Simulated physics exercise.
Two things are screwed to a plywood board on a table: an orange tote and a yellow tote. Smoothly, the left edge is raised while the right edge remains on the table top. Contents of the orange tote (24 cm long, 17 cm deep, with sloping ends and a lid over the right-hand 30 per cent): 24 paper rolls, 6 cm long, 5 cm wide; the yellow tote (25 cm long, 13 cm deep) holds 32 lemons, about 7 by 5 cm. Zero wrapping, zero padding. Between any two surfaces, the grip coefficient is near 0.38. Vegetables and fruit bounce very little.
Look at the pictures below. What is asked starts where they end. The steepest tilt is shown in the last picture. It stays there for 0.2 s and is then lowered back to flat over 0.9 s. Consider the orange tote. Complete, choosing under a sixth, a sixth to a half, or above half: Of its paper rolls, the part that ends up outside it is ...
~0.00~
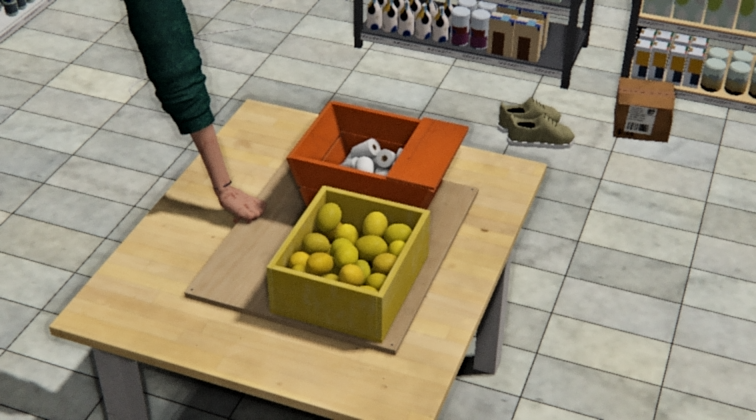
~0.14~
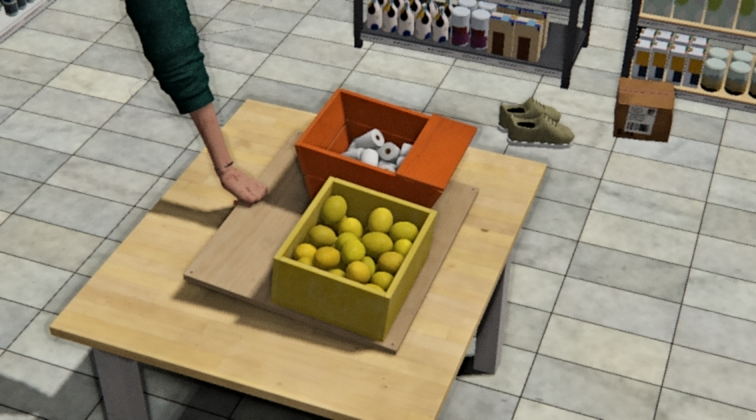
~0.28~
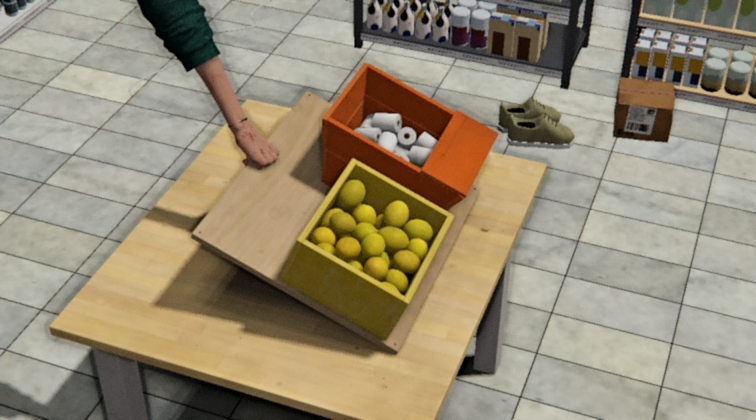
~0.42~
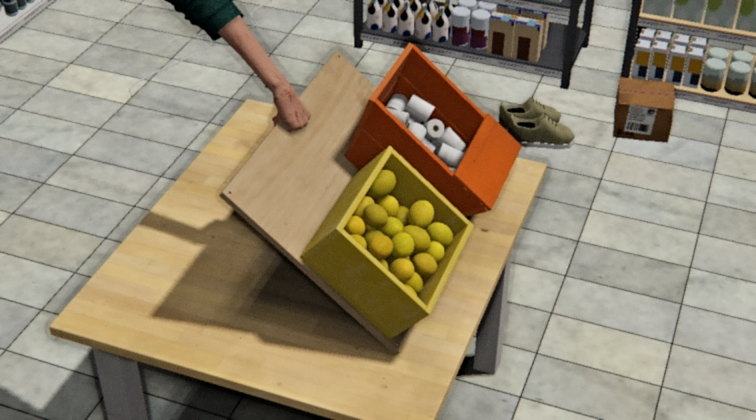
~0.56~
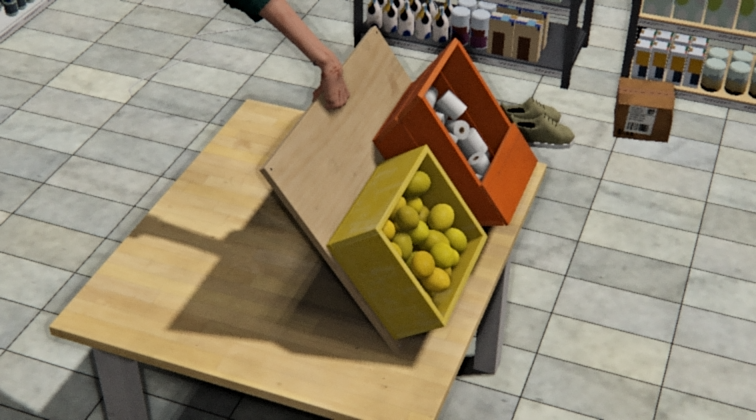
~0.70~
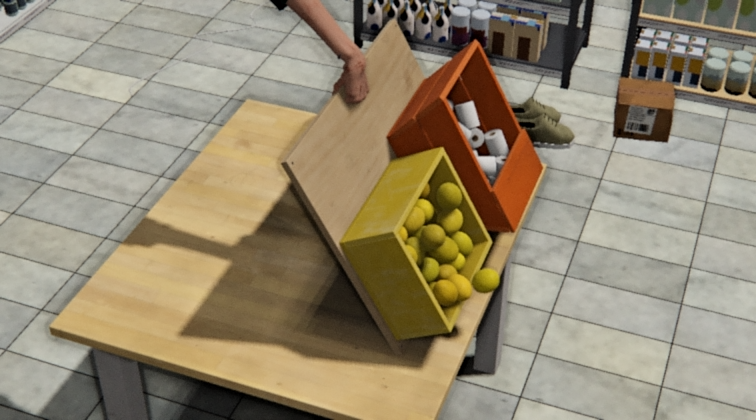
The part outside is under a sixth.
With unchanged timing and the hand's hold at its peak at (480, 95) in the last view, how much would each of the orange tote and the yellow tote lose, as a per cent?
Orange tote 20 %, yellow tote 80 %.
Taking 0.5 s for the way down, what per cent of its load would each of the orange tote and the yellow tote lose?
In that case orange tote 0 %, yellow tote 20 %.
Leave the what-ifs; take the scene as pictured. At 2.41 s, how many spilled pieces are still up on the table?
My count comes to close to 0.
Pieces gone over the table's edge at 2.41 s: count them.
That count sits near 5.
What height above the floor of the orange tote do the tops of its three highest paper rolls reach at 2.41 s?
Around 15 centimetres.
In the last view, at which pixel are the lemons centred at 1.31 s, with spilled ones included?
Their middle is at about (396, 260).
After 0.97 s, tilt 60°; the orange tote has all 24 and the yellow tote is down by 3 of 32.
After 1.31 s, tilt 35°; the orange tote has all 24 and the yellow tote is down by 5 of 32.
After 1.79 s, tilt 0°; the orange tote has all 24 and the yellow tote is down by 5 of 32.
When it is over (at 2.41 s), the orange tote has all 24 and the yellow tote is down by 5 of 32. Asked share, 0 of 24, 0 per cent.
